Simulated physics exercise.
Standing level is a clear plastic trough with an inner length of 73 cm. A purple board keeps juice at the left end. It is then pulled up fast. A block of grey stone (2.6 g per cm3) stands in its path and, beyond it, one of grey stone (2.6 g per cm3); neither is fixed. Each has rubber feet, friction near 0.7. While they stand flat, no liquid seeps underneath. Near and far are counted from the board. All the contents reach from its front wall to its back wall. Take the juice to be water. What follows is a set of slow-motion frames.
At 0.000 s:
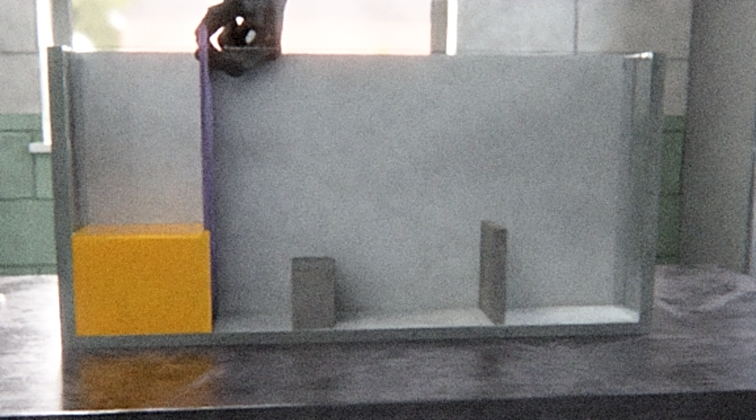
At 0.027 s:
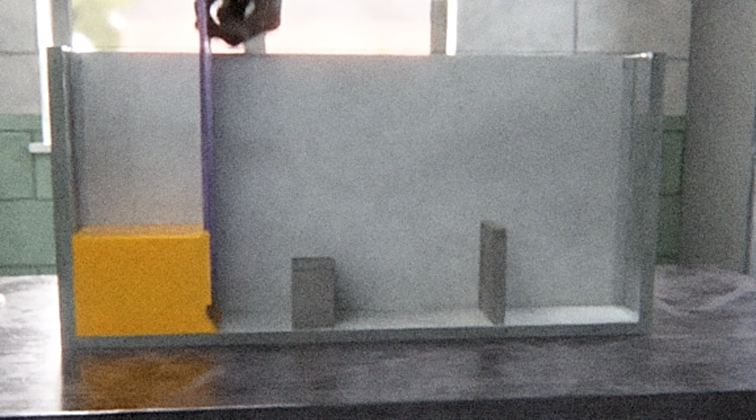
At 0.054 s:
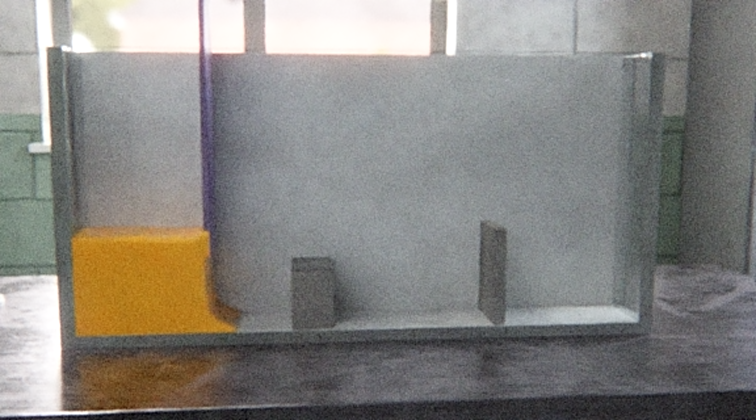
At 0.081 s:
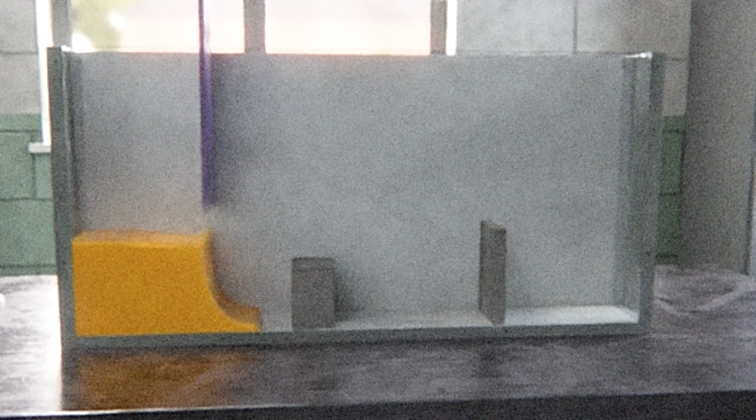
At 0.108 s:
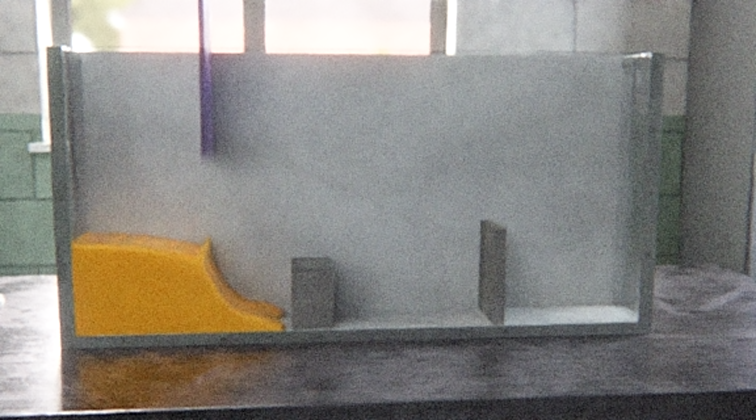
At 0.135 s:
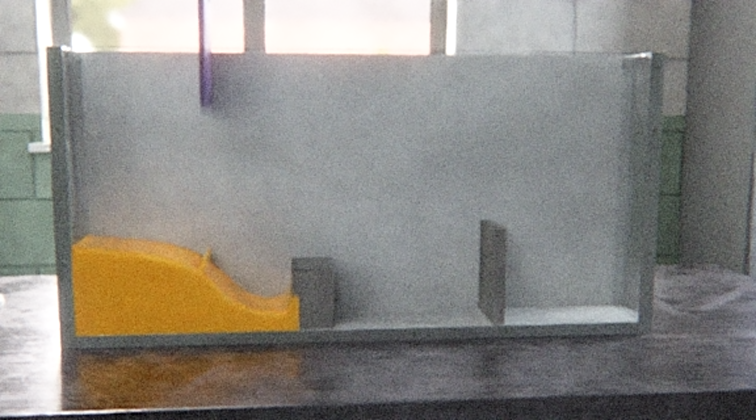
Orange liquid slumps rightward to the nearer grey block as a purple board rises.
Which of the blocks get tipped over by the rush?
My prediction: The first block resists tipping; the second resists tipping.
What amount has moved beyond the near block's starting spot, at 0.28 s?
Roughly 0 percent of it.
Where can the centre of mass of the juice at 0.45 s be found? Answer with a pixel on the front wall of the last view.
You'll find the balance point close to (220, 293) in the last picture.
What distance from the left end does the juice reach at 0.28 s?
About 28 cm.
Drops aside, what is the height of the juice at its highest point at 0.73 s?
About 10.0 cm.
Then, 0.28 s in, the front has run 28 cm from the left wall, the near block is upright and the far block is upright.
Then, 0.45 s in, the near block is upright and the far block is upright.
Then, 0.73 s in, the near block is upright and the far block is upright.
Finally, the near block is upright and the far block is upright; 0 per cent of the juice is past where the far block first stood.
